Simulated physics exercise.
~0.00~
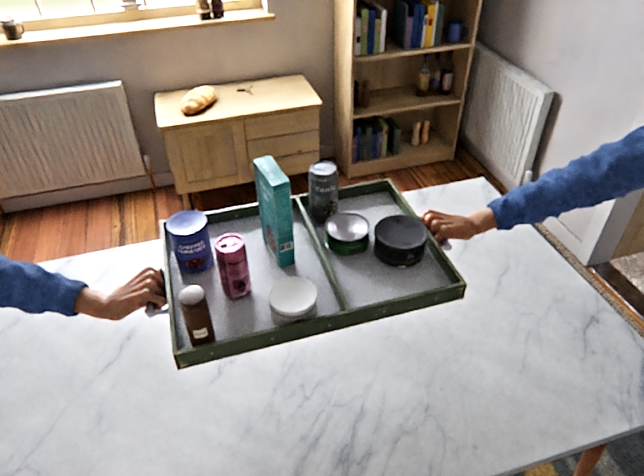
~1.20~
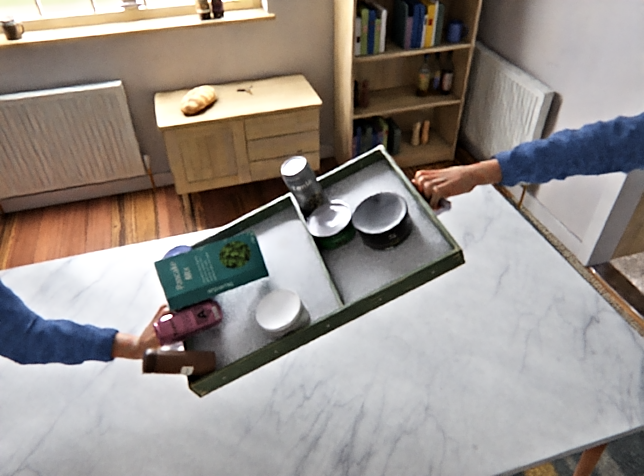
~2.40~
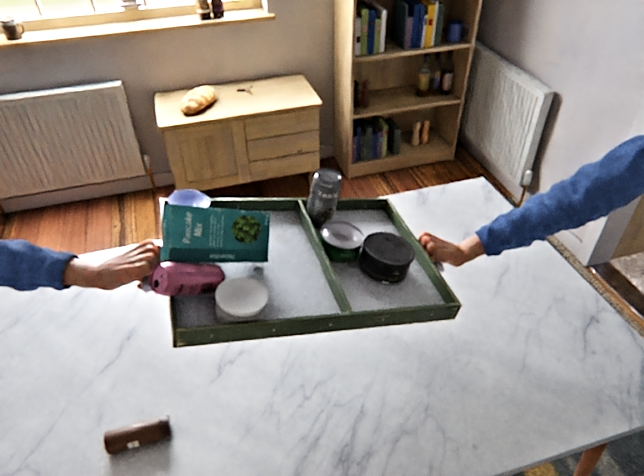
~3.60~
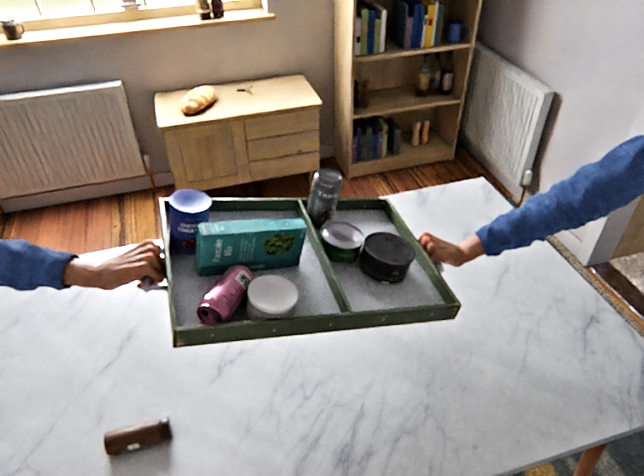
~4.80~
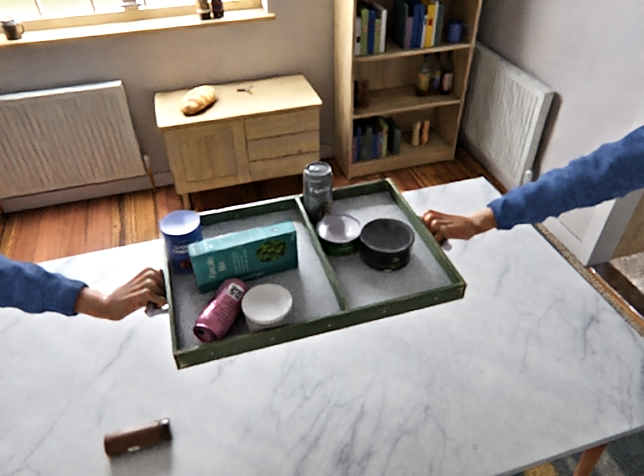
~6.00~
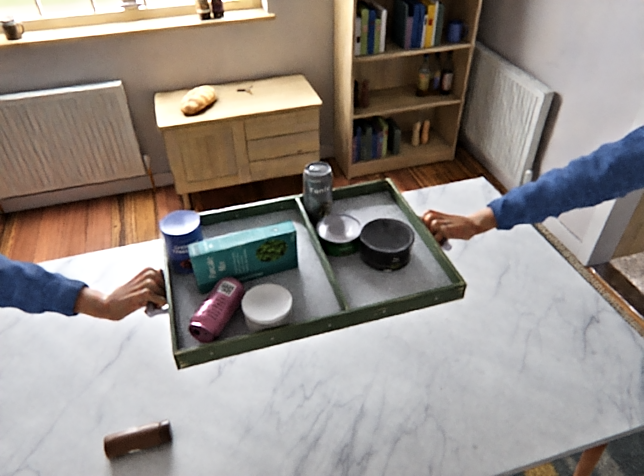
In this clip, two hands tilt a divided tray of containers down to the left, toppling a turquoise packet and pink can and sending a brown shaker onto the marble table, then level it, leaving the packet and can lying among the other containers still aboard.
